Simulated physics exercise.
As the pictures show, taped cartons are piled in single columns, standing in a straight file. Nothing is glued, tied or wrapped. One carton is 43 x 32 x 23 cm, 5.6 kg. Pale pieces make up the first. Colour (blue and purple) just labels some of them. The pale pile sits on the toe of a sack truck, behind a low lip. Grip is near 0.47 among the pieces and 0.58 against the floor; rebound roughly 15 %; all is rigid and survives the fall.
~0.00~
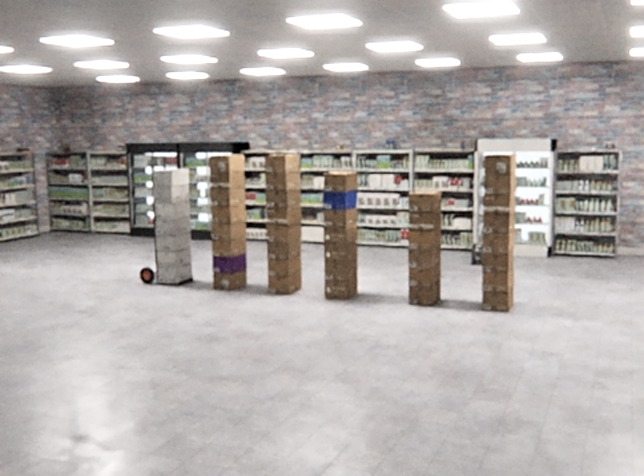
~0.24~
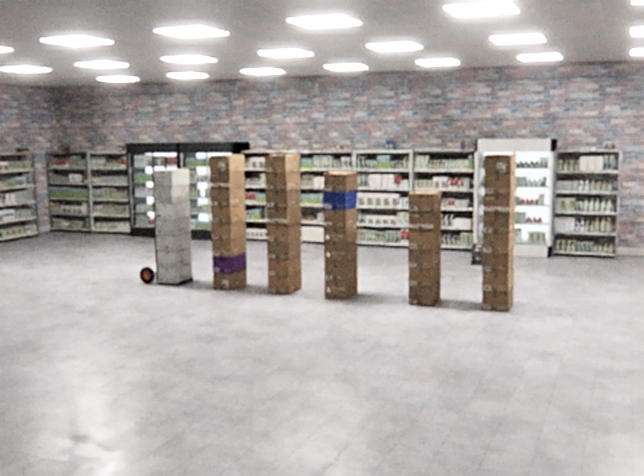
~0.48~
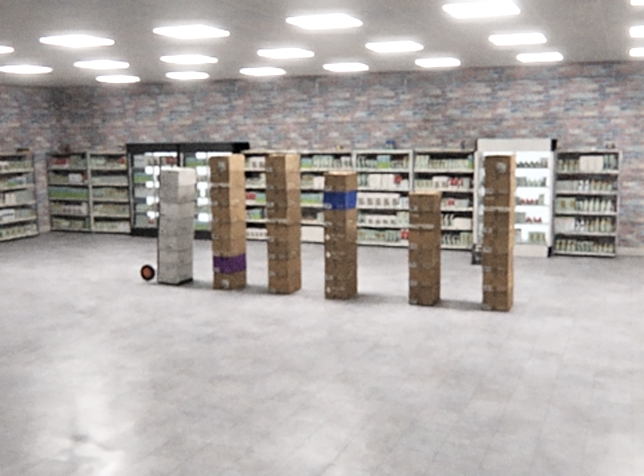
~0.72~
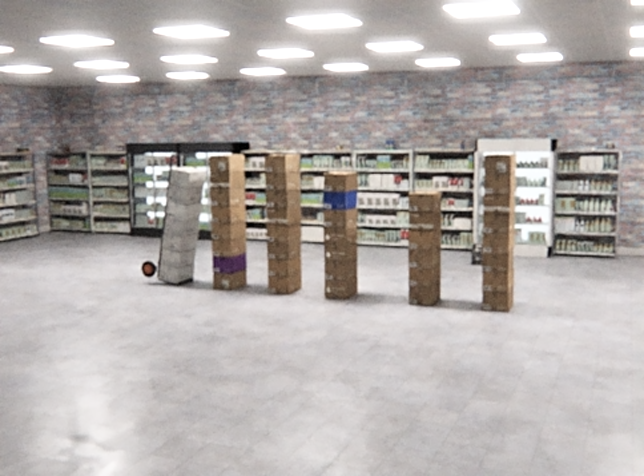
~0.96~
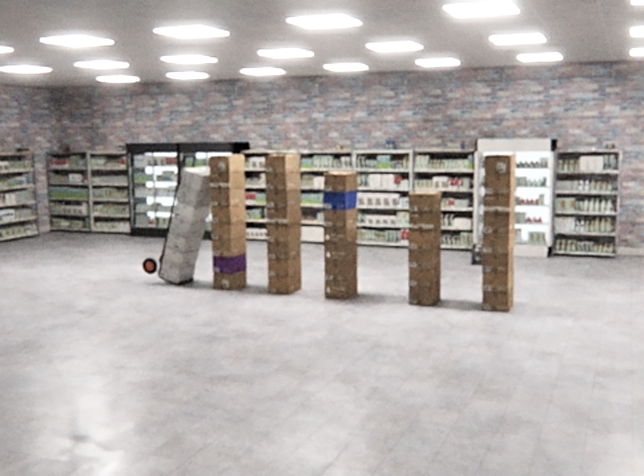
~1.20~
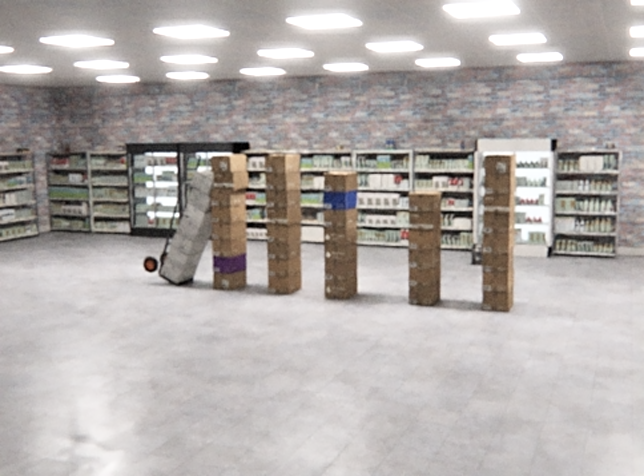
In a brick-walled shop with stocked shelves and lit coolers along the back, a still camera looks across a wide, pale grey floor. Six columns of boxes stand in a row, a whitish one on a hand truck at left, then five brown ones, the first with a purple band and the third with a blue one. The hand truck and pale column tilt gradually rightward, the column leaning against its brown neighbour.
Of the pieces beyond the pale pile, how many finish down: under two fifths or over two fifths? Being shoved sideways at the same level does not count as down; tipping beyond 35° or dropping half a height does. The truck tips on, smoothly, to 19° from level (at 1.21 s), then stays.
The part is over two fifths.
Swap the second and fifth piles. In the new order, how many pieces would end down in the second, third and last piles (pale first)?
Then second 6, third 8, last 8.
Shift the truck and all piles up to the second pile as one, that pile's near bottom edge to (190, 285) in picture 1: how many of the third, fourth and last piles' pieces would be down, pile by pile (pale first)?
In that case third 7, fourth 7, last 8.
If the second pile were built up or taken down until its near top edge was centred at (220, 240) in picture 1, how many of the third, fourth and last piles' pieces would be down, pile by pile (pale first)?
Then third 0, fourth 0, last 0.
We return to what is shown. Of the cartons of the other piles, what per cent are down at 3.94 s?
At that moment 95 per cent.
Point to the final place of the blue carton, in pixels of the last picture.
Near (467, 264).
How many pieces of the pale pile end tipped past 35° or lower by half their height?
7 of them.
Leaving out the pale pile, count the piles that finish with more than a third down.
5 of them.
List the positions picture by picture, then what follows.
In the first frame (places mark the middle of the side facing us), truck frame (153, 183) 0° forward; blue carton (334, 201); purple carton (222, 265); the rest undisturbed.
Truck frame (154, 183) 0° forward; blue carton (334, 201), in the second frame.
Truck frame (160, 182) 4° forward, top of the pale pile leaning 4°; blue carton (334, 201); the rest undisturbed, in the third frame.
Truck frame (169, 180) 11° forward, top of the pale pile leaning 11°; blue carton (334, 201); the rest undisturbed, in the fourth frame.
Truck frame (178, 180) 16° forward, top of the pale pile leaning 18°; blue carton (334, 201); the rest undisturbed, in the fifth frame.
Truck frame (183, 181) 19° forward, top of the pale pile leaning 25°; purple carton (222, 265); blue carton (334, 201); 2 disturbed, none down, in the sixth frame.
After 2.18 s, 7 of the pale pile down; none of the 37 other cartons down, 14 disturbed; purple carton leaning 27°.
After 2.94 s, 7 of the pale pile down; 16 of the 37 other cartons down; purple carton leaning 52°, 15 cm lower; blue carton leaning 26°, 9 cm lower.
After 3.94 s, 7 of the pale pile down; 36 of the 37 other cartons down; purple carton leaning 52°, 15 cm lower; blue carton leaning 48°, 75 cm lower.
At rest (6.2 s), 7 of the pale pile down; 36 of the 37 other cartons down; purple carton leaning 52°, 15 cm lower; blue carton leaning 48°, 76 cm lower. That is 97 per cent. As the last picture would show them, middles, purple carton near (258, 275), blue carton near (467, 264).
